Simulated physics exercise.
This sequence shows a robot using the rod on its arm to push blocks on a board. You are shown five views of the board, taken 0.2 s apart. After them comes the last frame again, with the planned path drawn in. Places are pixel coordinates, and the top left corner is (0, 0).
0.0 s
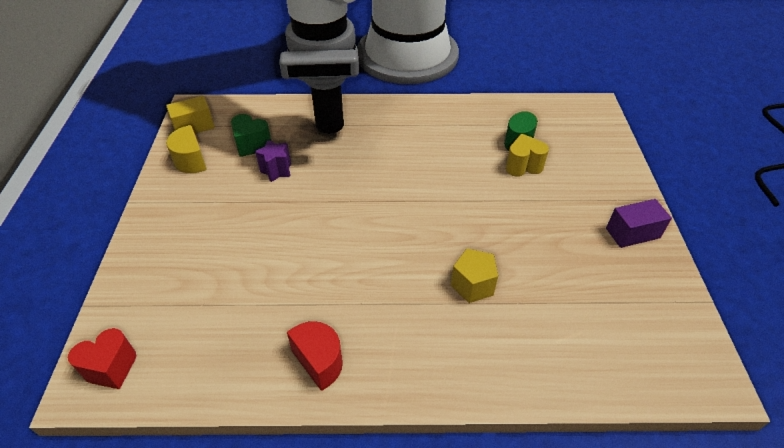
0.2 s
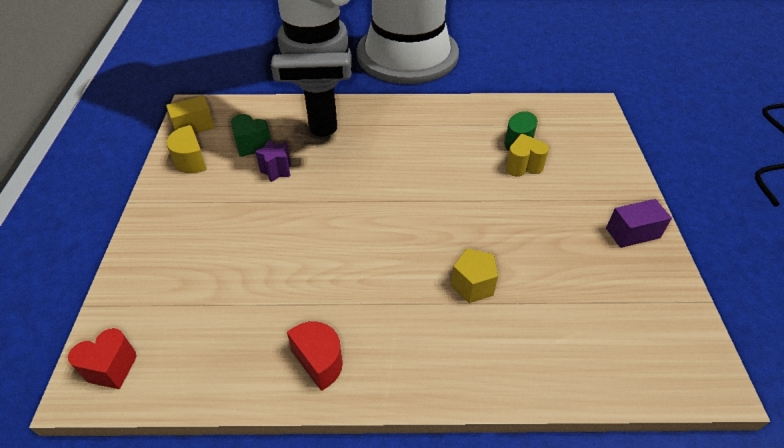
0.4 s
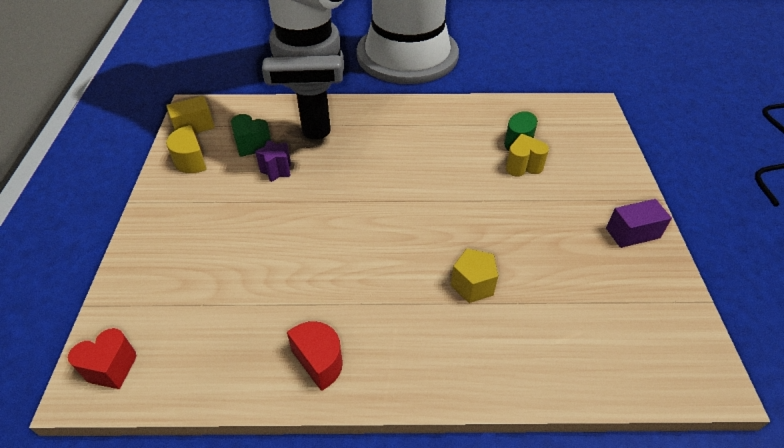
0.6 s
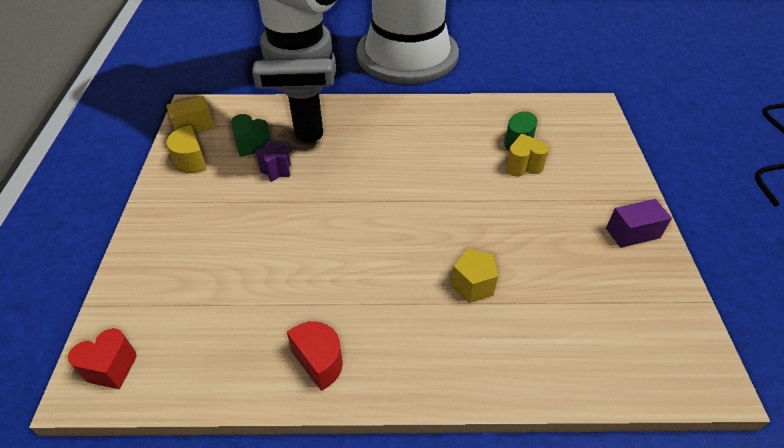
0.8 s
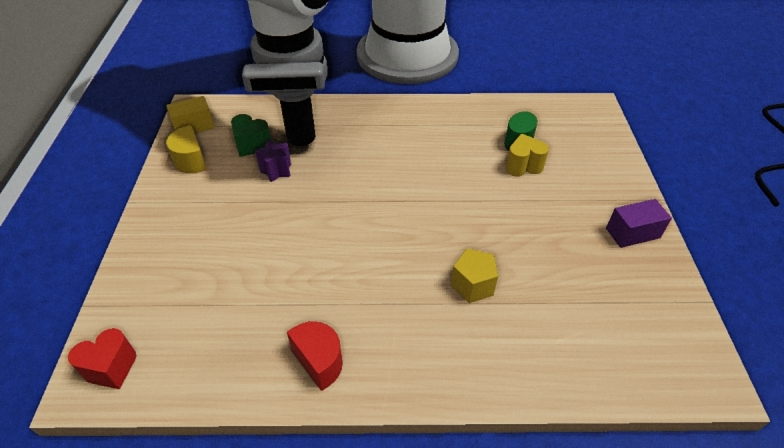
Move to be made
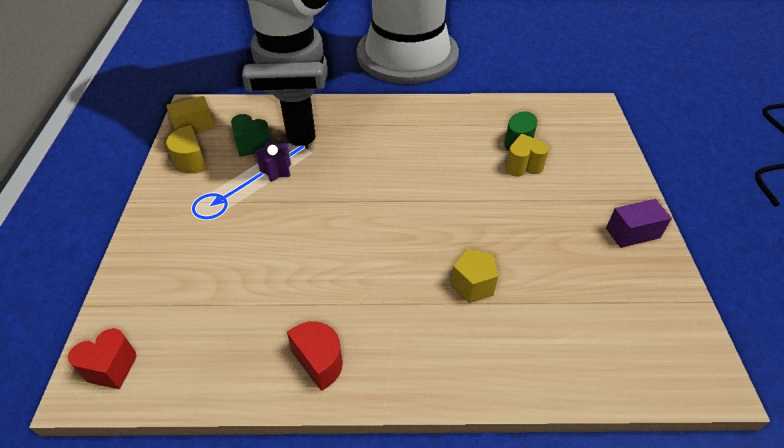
The robot arm's black rod slides slightly left across the board, nearing the purple star block.
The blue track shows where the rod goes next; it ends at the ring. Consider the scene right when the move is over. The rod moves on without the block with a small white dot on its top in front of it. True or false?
Verdict: True.
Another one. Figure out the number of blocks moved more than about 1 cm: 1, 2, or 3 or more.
The number is one.
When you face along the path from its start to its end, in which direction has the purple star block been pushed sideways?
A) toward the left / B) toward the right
A - toward the left.
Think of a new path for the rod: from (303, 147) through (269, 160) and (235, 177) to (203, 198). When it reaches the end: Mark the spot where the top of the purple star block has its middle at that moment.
Its top middle is near (259, 163).
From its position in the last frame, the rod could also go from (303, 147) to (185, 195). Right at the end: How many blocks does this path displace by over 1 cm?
Count: One.
Path on the board, straight from (303, 147) to (210, 206); the dot is on the purple star block.
What follows on the original path. One third of the way, rod (272, 156); purple star block (258, 163).
Two thirds of the way, rod (241, 176); purple star block (236, 185), turned 20° anticlockwise.
At the end, rod (207, 197); green heart in place; purple star block (226, 197), turned 70° anticlockwise.
